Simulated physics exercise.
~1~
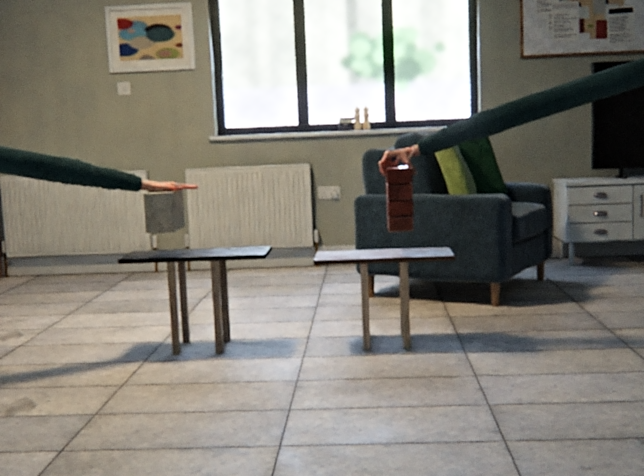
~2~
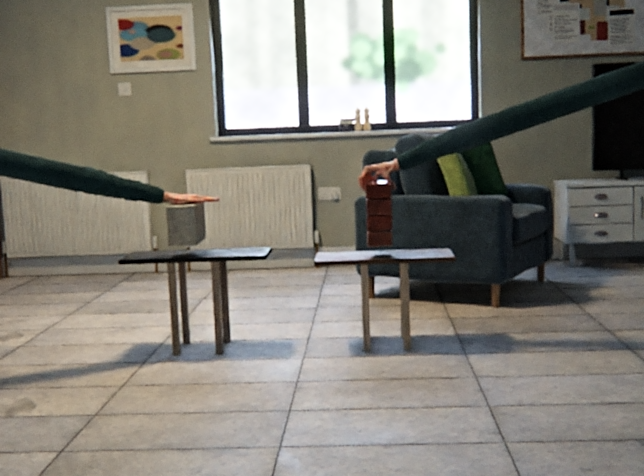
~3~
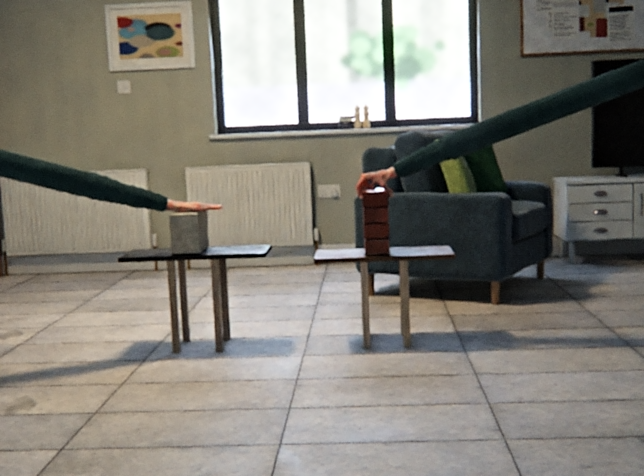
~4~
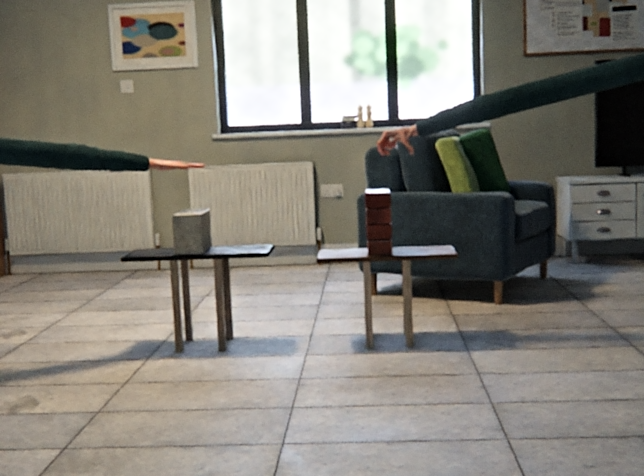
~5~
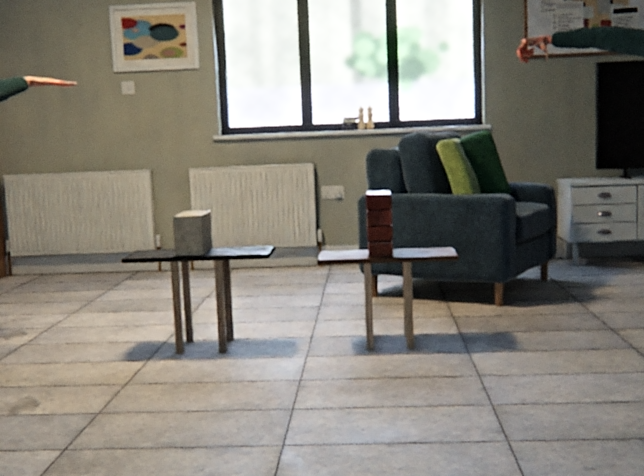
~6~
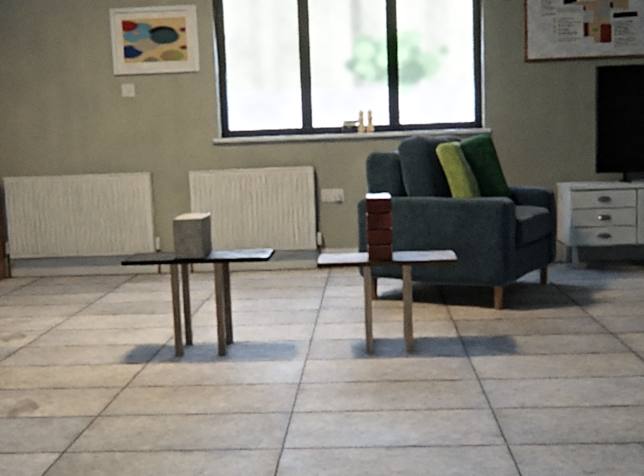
In a living room with a pale tiled floor, seen from the front by a slightly swaying camera, two small tables stand side by side before a window, radiators and a dark armchair with green cushions. Two arms in dark green sleeves reach in from either side, the left holding a pale grey block above the black-topped trestle, the right gripping a stack of red-brown bricks above the other table. Both loads are lowered, the bricks shifting slightly left, until they rest on the tops. The hands let go and withdraw out of view. Both tables stay standing, their loads upright and still.
